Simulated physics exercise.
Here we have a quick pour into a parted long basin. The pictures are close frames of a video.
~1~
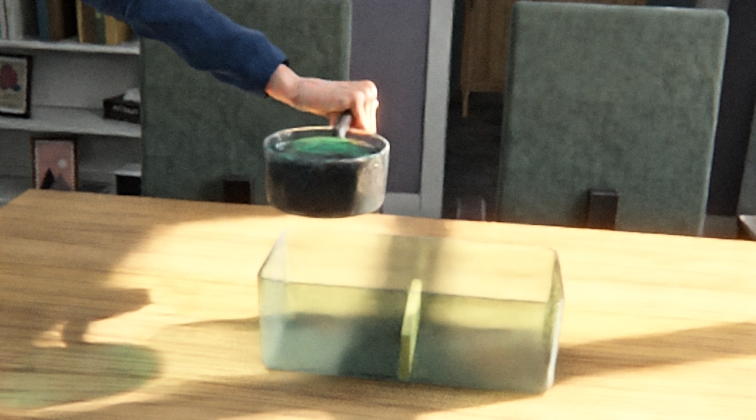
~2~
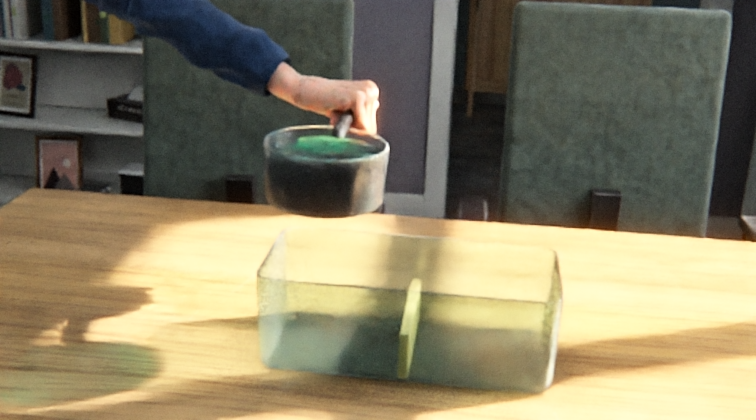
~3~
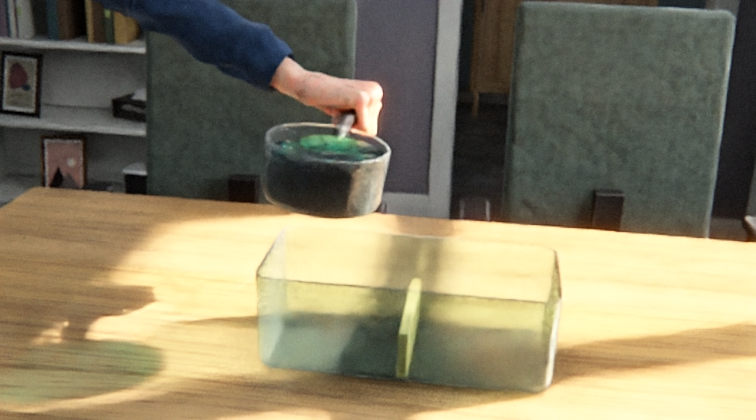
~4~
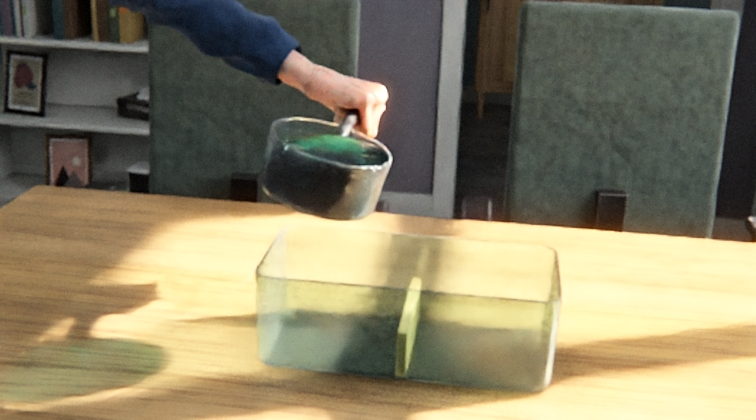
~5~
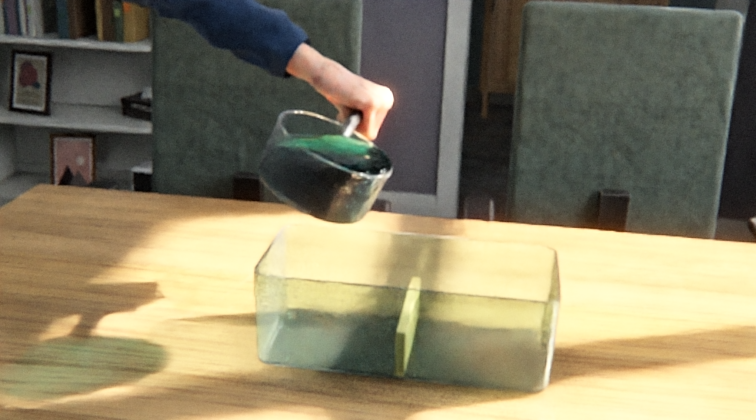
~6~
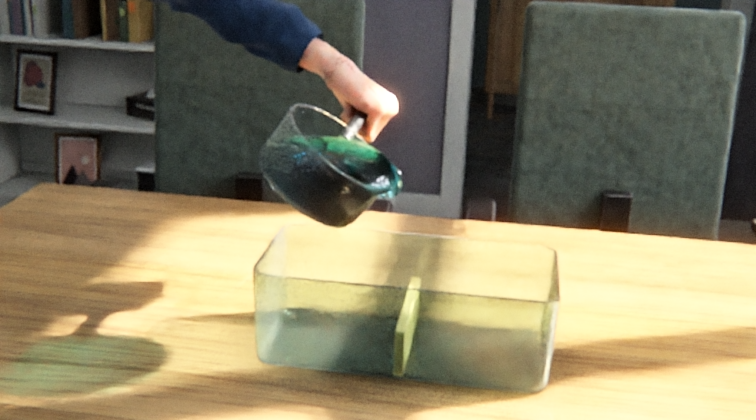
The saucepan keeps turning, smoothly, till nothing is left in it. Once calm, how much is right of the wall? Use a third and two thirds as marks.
It comes to from a third to two thirds.
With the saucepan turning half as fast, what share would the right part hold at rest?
It comes to 70 per cent or so.
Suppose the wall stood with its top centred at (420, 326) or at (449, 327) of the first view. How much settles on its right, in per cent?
Roughly 45 per cent, and 20 per cent.
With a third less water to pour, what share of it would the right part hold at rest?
Some 30 per cent.
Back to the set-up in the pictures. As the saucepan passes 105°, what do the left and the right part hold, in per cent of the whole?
Left about 15, right about 45.
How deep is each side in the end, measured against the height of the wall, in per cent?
Left about 30, right about 30.
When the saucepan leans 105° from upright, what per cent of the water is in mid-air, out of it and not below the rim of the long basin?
Near 25 %.
A moment on, the saucepan is tipped right over and 15 per cent is still to pour, 16 is left of the wall and 44 right of it.
Next, the saucepan is tipped right over and 1 per cent is still to pour, 44 is left of the wall and 51 right of it.
Then the saucepan is tipped right over and 0 per cent is still to pour, 46 is left of the wall and 52 right of it.
Later the saucepan is tipped right over and 0 per cent is still to pour, 46 is left of the wall and 52 right of it.
Finally, 46 per cent lies left of the wall, 52 right of it and 2 outside.
